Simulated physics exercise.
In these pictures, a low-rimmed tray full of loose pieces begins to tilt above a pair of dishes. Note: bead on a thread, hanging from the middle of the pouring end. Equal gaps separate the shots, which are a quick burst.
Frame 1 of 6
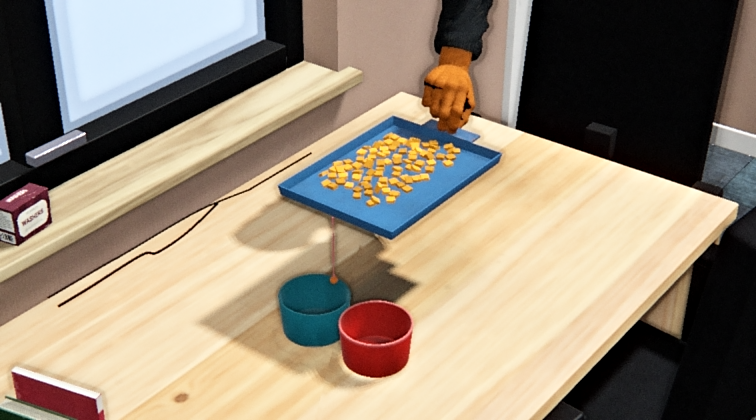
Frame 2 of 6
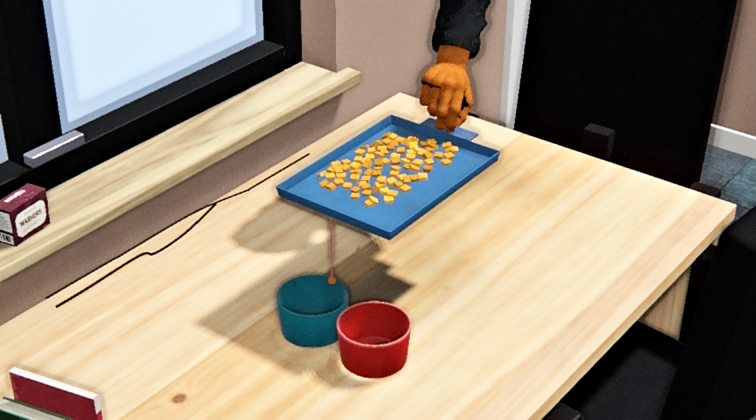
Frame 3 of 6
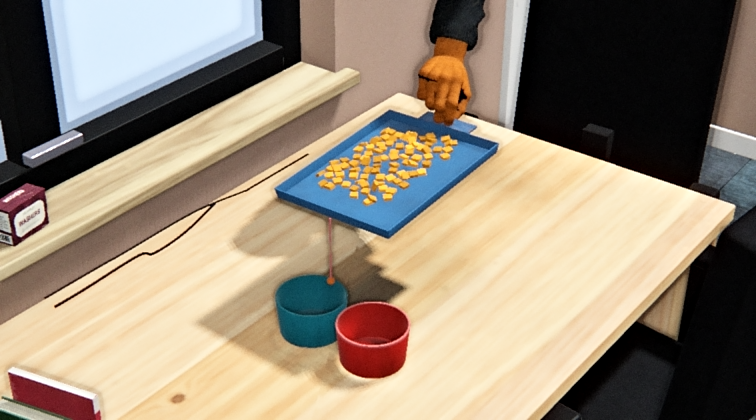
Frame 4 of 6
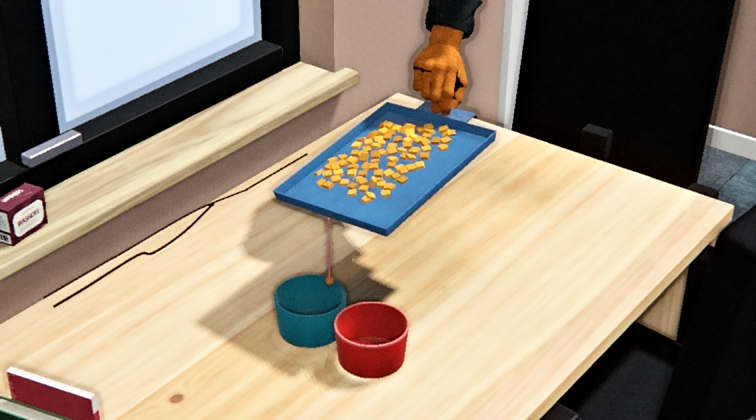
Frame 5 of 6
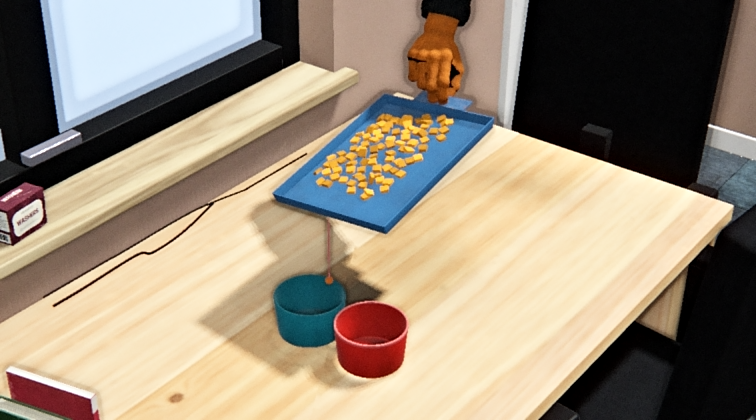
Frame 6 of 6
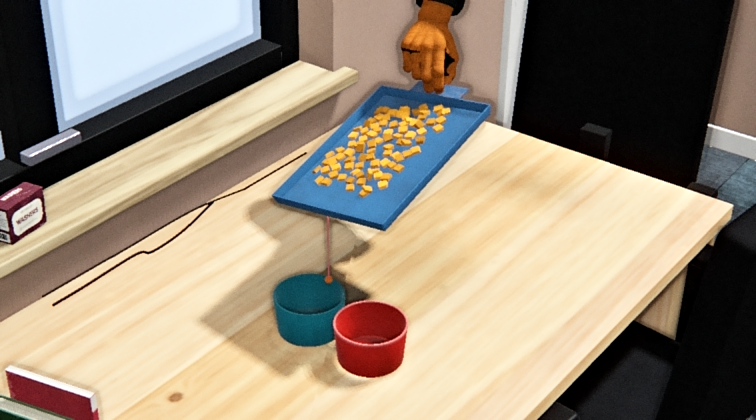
A gloved hand slowly tilts a blue tray of small yellow pieces above two dishes.
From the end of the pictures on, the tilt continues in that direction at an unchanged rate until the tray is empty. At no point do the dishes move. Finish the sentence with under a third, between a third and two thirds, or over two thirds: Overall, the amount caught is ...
Overall, the amount caught is under a third.
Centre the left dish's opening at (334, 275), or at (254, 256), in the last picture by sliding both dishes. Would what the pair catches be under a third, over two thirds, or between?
Below one third, then above two thirds.
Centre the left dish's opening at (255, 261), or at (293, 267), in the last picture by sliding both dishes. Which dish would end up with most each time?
First try, the dish at left; second try, the dish at left.
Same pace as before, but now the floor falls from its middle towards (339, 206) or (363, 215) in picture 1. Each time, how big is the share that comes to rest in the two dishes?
I'd put it at some 50 % and then some 90 %.
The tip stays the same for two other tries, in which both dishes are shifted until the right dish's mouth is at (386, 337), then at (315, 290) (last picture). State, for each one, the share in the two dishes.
0 %, then 80 %.
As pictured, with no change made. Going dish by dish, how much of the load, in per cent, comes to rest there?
The left dish ends up with around 20 percent of the load, the right dish with around 0 percent.
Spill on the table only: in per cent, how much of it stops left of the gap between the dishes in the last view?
About 100 percent of the spill.
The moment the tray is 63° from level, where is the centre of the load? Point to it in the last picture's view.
Look around (307, 181) in the last picture.
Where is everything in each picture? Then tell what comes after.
The first frame shows corners of the pouring end (281, 185) and (391, 230), level; middle of the load (387, 162), small crackers; left dish (292, 325); right dish (353, 355); bead on its thread (334, 280).
The second frame shows corners of the pouring end (279, 186) and (389, 230), level; middle of the load (385, 162).
The third frame shows corners of the pouring end (277, 188) and (388, 229), tipped barely, lowest at the left corner; middle of the load (384, 158).
The fourth frame shows corners of the pouring end (276, 190) and (386, 227), tipped a little, lowest at the left corner; middle of the load (382, 153).
The fifth frame shows corners of the pouring end (275, 192) and (384, 225), tipped a little, lowest at the left corner; middle of the load (381, 147).
The sixth frame shows corners of the pouring end (274, 194) and (382, 222), tipped clearly, lowest at the left corner; middle of the load (379, 141); left dish (287, 325); right dish (348, 355).
Just after the last frame, tray tipped steeply; almost all on the tray; just a few in the air.
A moment on, tray tipped past a quarter turn; roughly a third on the tray; about a tenth in the left dish; roughly half outside both; about a tenth in the air.
Further on, tray tipped past a quarter turn; about a tenth in the left dish; the larger part outside both.
When it is over, tray tipped past a quarter turn; not one in the right dish; about a tenth in the left dish; the larger part outside both.
